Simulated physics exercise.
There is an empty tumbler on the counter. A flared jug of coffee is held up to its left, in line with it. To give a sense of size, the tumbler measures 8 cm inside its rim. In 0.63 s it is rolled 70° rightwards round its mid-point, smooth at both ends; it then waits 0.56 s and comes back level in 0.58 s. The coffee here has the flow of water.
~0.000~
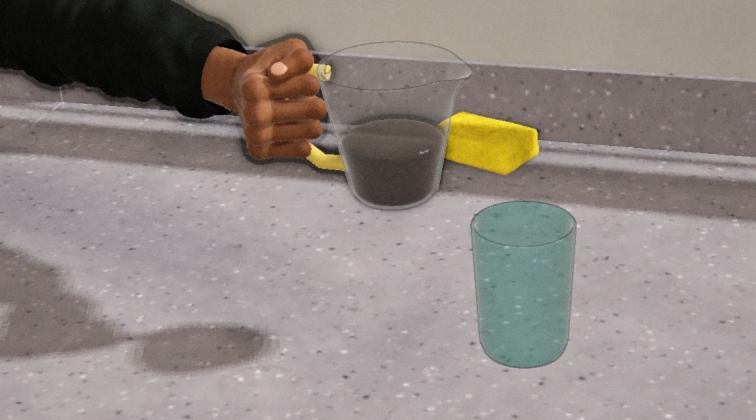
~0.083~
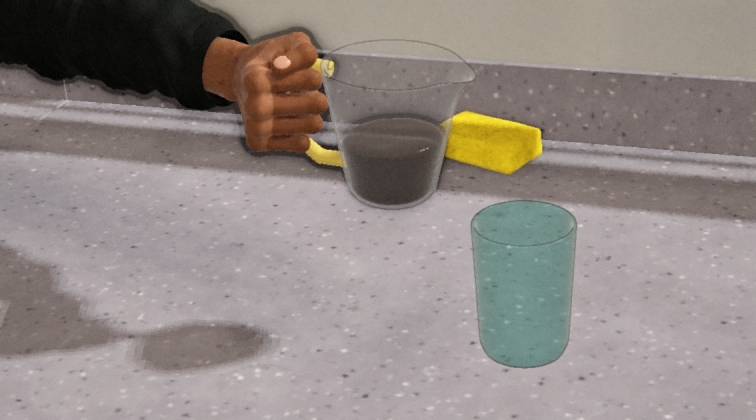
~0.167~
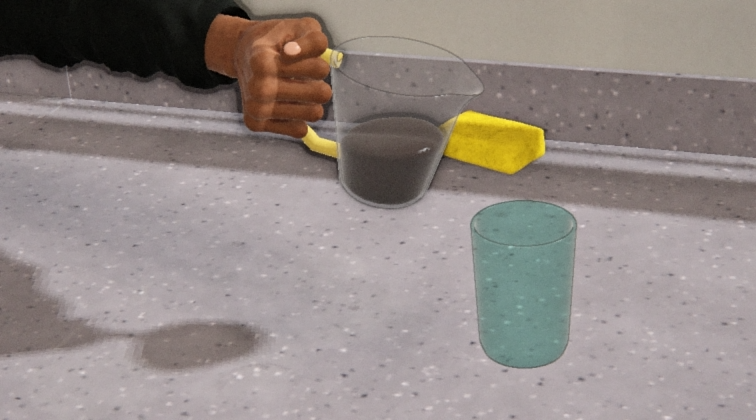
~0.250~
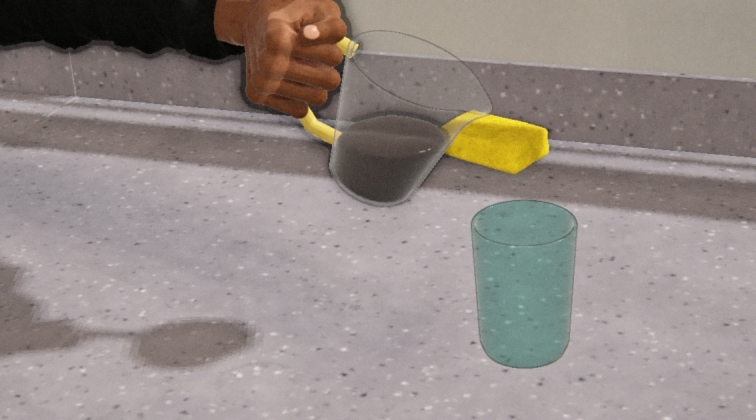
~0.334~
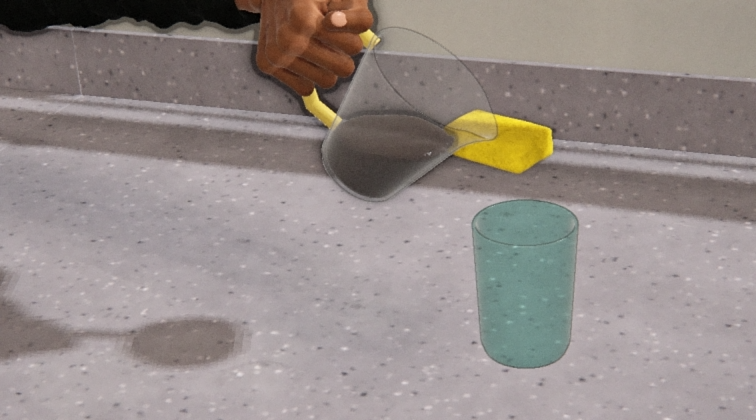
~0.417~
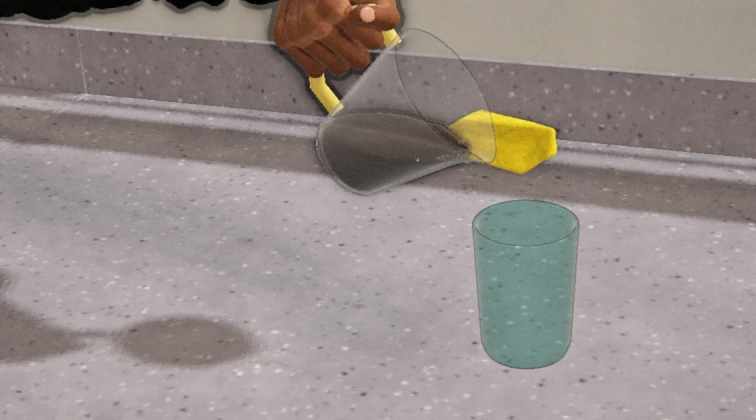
On a speckled counter, a hand tilting a clear flared jug of dark liquid steadily rightwards, beside an empty green tumbler.
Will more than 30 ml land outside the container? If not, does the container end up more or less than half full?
No, less than half full and nothing spilt.
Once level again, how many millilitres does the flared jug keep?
I'd say some 80 ml.
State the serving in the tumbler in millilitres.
Close to 160 ml in total.
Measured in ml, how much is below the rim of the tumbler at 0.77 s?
About 60 ml.
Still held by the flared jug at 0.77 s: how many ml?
Roughly 150 ml is still in there.
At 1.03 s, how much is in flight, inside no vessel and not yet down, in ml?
10 ml or thereabouts.
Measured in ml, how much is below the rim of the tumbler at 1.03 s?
Around 130 ml.
After 0.77 s the tilt is 70° and the tumbler has 60 ml, the flared jug 150 ml, and 0 ml is on the counter.
After 1.03 s the tilt is 70° and the tumbler has 130 ml, the flared jug 100 ml, and 0 ml is on the counter.
After 1.30 s the tilt is 64° and the tumbler has 155 ml, the flared jug 80 ml, and 0 ml is on the counter.
After 1.60 s the tilt is 14° and the tumbler has 160 ml, the flared jug 75 ml, and 0 ml is on the counter.
In the end the tumbler has 160 ml, the flared jug 75 ml, and 0 ml is on the counter.
